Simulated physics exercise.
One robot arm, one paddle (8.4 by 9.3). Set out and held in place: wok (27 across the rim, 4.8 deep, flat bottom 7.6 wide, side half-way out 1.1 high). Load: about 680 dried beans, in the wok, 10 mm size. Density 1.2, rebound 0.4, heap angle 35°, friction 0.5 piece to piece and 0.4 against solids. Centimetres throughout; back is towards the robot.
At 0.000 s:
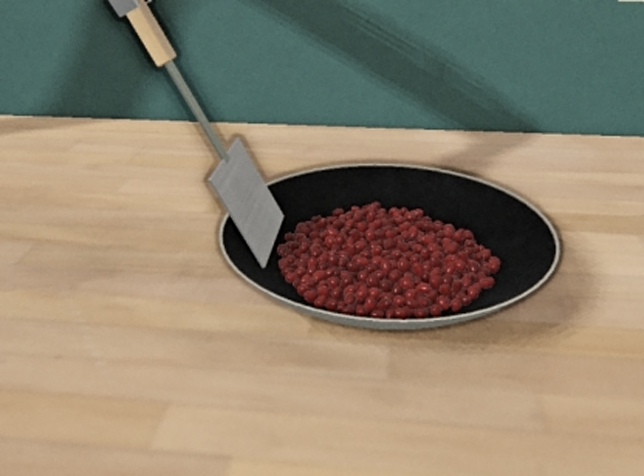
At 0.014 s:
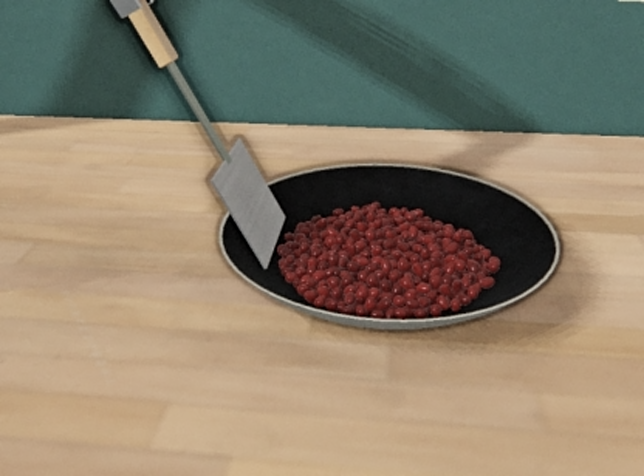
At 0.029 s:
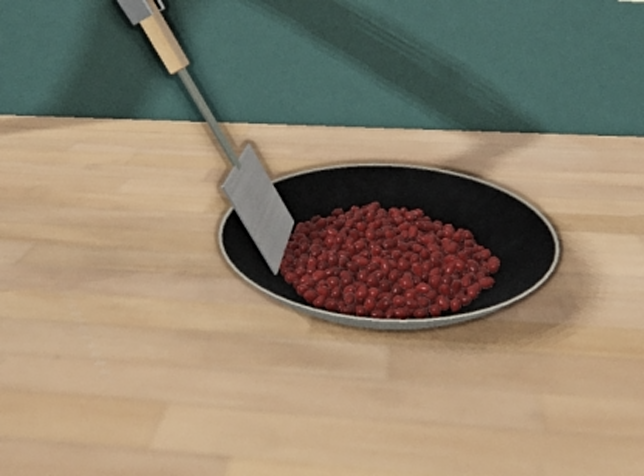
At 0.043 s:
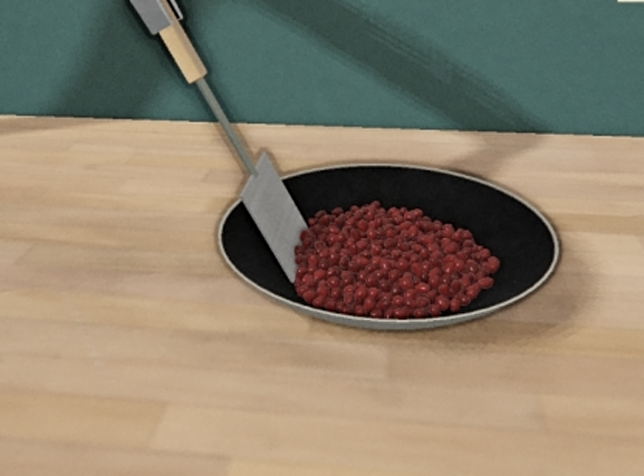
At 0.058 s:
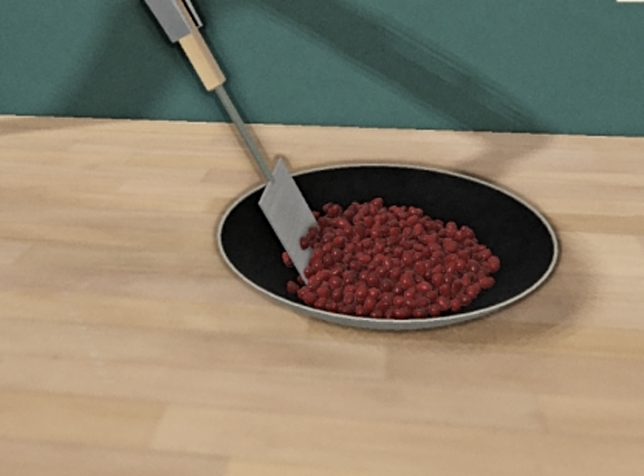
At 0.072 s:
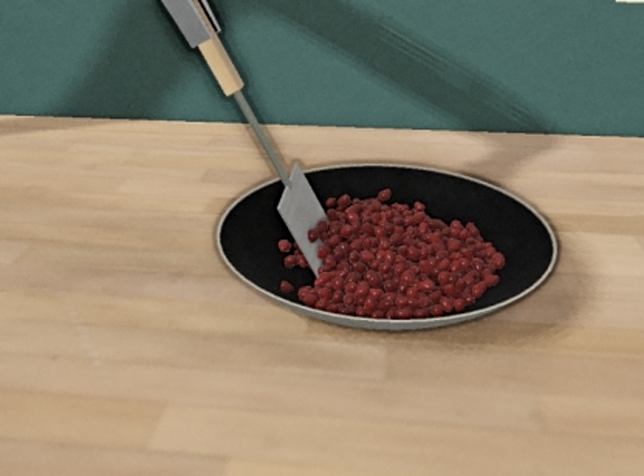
A robot arm's grey and tan end holds a flat grey paddle at the left side of a dark wok with a pale rim, seen from above at an angle on a light wooden surface before a green wall. A heap of dark red beans lies in the wok. The paddle slides right and slightly down into the heap, pushing beans and leaving a few behind its blade, while the camera stays still.
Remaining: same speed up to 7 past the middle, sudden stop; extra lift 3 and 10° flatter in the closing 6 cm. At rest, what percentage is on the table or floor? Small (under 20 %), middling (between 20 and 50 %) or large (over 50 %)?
Answer: Middling; between 20 and 50 % of the dried beans finish on the table or floor.
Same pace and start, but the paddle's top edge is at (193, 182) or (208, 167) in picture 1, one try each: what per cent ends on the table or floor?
About 30 and 30 per cent.
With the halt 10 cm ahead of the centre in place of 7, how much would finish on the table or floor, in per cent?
Then about 50 per cent.
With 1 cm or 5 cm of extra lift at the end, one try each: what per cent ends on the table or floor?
About 35 and 25 per cent.
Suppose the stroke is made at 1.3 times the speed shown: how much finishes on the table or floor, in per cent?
Some 45 per cent.
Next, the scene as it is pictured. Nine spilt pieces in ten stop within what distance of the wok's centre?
About 40 cm.
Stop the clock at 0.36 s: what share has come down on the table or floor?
Some 30 per cent.
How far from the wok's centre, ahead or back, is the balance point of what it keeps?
About 4.5 cm ahead.
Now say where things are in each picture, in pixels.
The paddle top edge at (224, 157), sloping 63°; upper third of the load around (384, 248), from x 285 to 495, top at y 205; 681 in the wok, in the first picture.
The paddle top edge at (226, 158), sloping 63°; upper third of the load around (384, 248), from x 280 to 495, top at y 205, in the second picture.
The paddle top edge at (236, 164), sloping 63°; upper third of the load around (383, 248), from x 285 to 495, top at y 205, in the third picture.
The paddle top edge at (253, 172), sloping 63°; upper third of the load around (378, 248), from x 290 to 495, top at y 205, in the fourth picture.
The paddle top edge at (271, 179), sloping 63°; upper third of the load around (380, 243), from x 290 to 495, top at y 205, in the fifth picture.
The paddle top edge at (288, 184), sloping 63°; upper third of the load around (384, 242), from x 285 to 500, top at y 195; 681 in the wok, in the sixth picture.
After 0.11 s, sloping 63°, highest piece 7 above the table; 681 in the wok.
After 0.14 s, sloping 59°, highest piece 9 above the table; 681 in the wok.
After 0.36 s, sloping 53°, highest piece 48 above the table; 436 in the wok, 205 on the table or floor, 40 on the blade or in flight.
After 1.41 s, sloping 53°, highest piece 5 above the table; 435 in the wok, 246 on the table or floor.
In the end, 435 in the wok, 246 on the table or floor. That is 36 % on the table or floor.
